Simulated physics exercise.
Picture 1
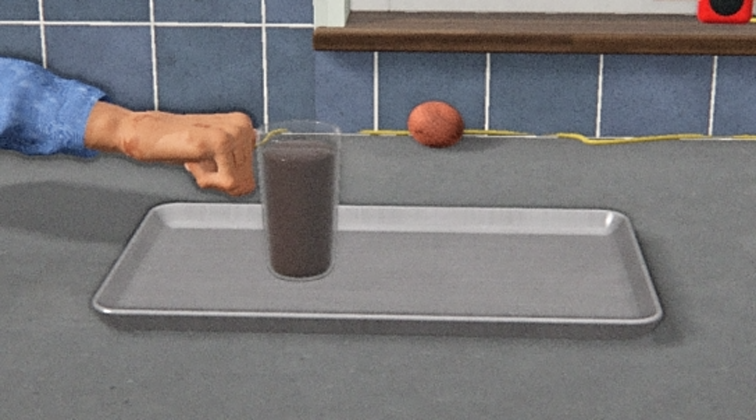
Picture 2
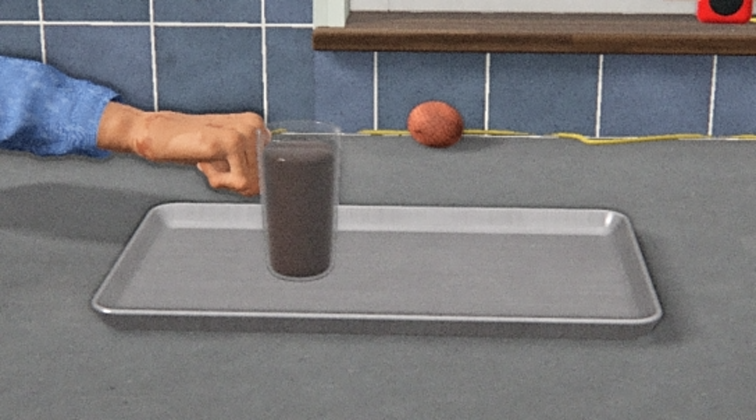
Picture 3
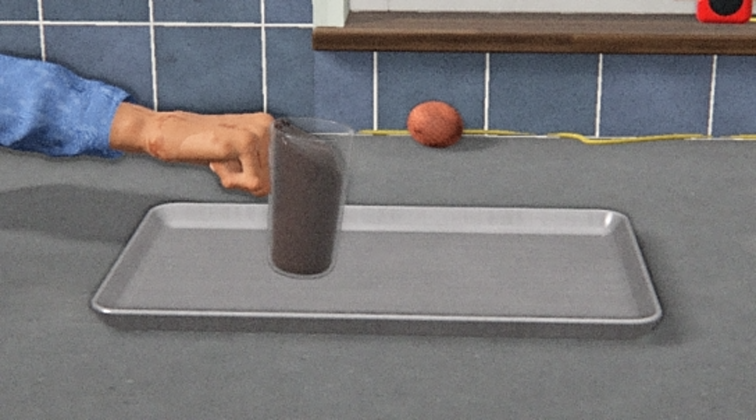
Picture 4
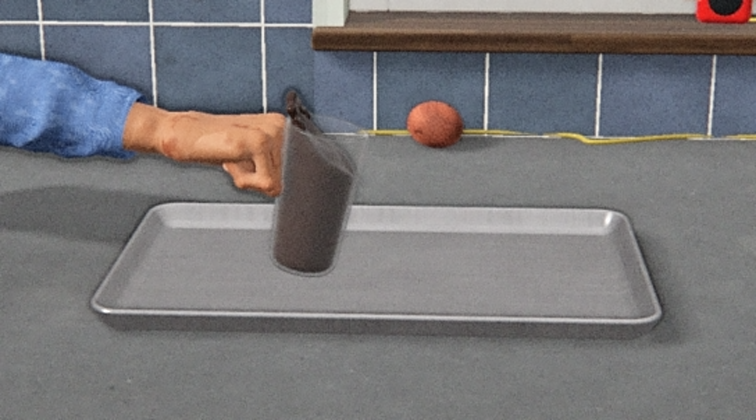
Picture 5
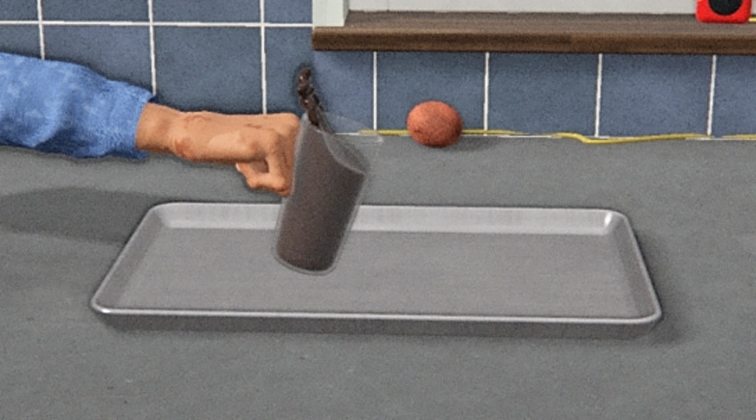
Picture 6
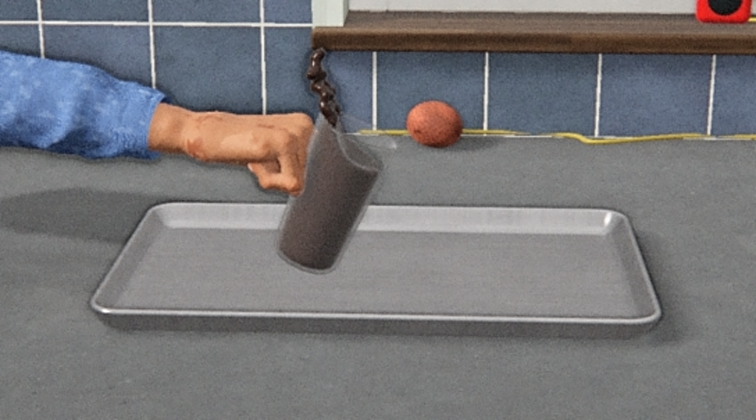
A hand pushes a glass of dark coffee on a metal tray, tilting it rightward as some liquid splashes up above the rim.
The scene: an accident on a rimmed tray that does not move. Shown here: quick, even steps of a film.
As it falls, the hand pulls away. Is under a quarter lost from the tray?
No. I predict the amount beyond the tray will exceed a quarter.
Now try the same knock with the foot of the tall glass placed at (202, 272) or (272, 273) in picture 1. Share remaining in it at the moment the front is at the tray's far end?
50 and 55 per cent, approximately, in that order.
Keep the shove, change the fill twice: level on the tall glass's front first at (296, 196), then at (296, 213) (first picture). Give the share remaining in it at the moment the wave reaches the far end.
75 and 70 per cent.
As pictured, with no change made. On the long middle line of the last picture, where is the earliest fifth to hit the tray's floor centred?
(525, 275).
A moment on, the tall glass lies on its side and 91 per cent is in the glass, 0 on the tray and 9 above or beyond its rim.
Next, the tall glass lies on its side and 48 per cent is in the glass, 39 on the tray and 13 above or beyond its rim.
Then the tall glass lies on its side and 27 per cent is in the glass, 39 on the tray and 33 above or beyond its rim.
Later the tall glass lies on its side and 15 per cent is in the glass, 38 on the tray and 47 above or beyond its rim.
In the end 53 per cent is held by tray and glass, 47 is off the tray.
